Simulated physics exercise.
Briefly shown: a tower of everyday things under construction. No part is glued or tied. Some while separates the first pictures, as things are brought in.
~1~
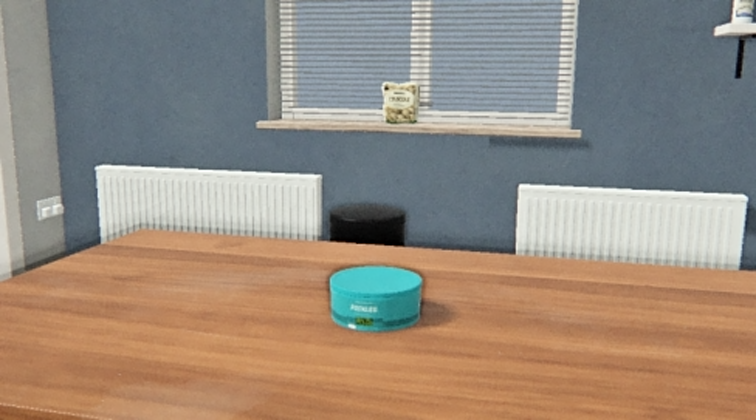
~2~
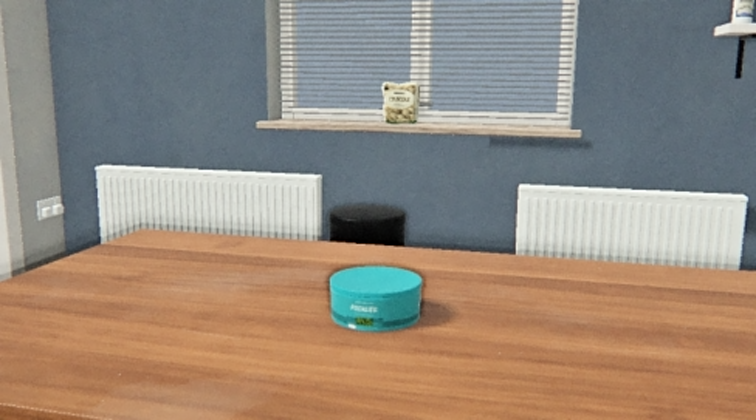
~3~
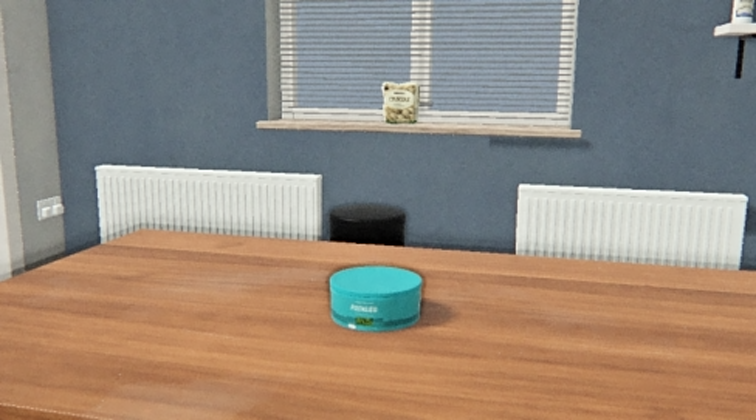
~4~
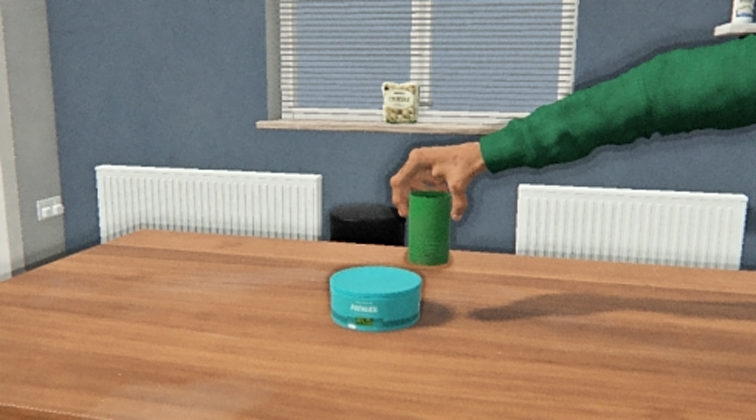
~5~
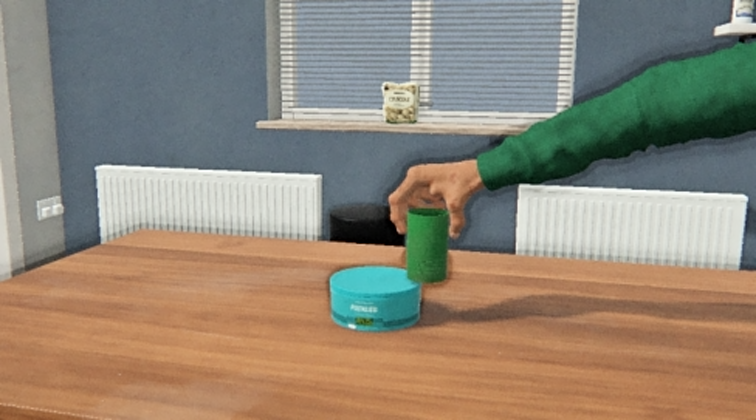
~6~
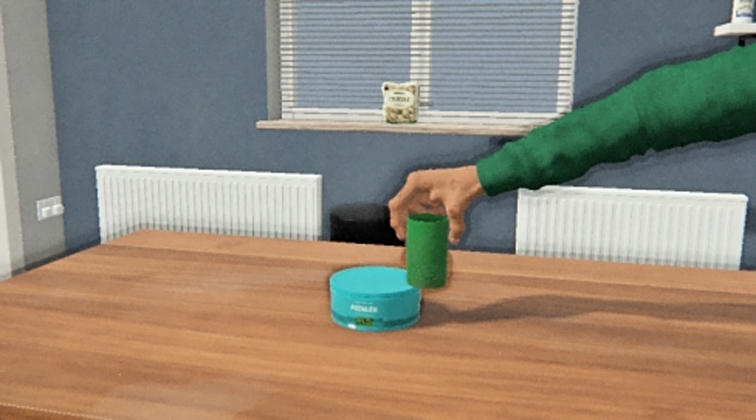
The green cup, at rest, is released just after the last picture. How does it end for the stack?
Turns out it can't take it.
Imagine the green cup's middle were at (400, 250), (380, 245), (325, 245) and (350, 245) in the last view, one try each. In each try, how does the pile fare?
Try 1: Stable. Try 2: Stable. Try 3: Falls over. Try 4: Stable.
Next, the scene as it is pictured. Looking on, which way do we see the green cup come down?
Rightward.
Then, 0.30 s on from there, green cup now fallen.
Then, 0.40 s on from there, things are still on the move.
Then, 1.90 s on from there, nothing new.
In the end, fallen, green cup; turquoise tub unmoved. At the end, from the last picture's camera, green cup near (472, 309). The pile loses its balance.
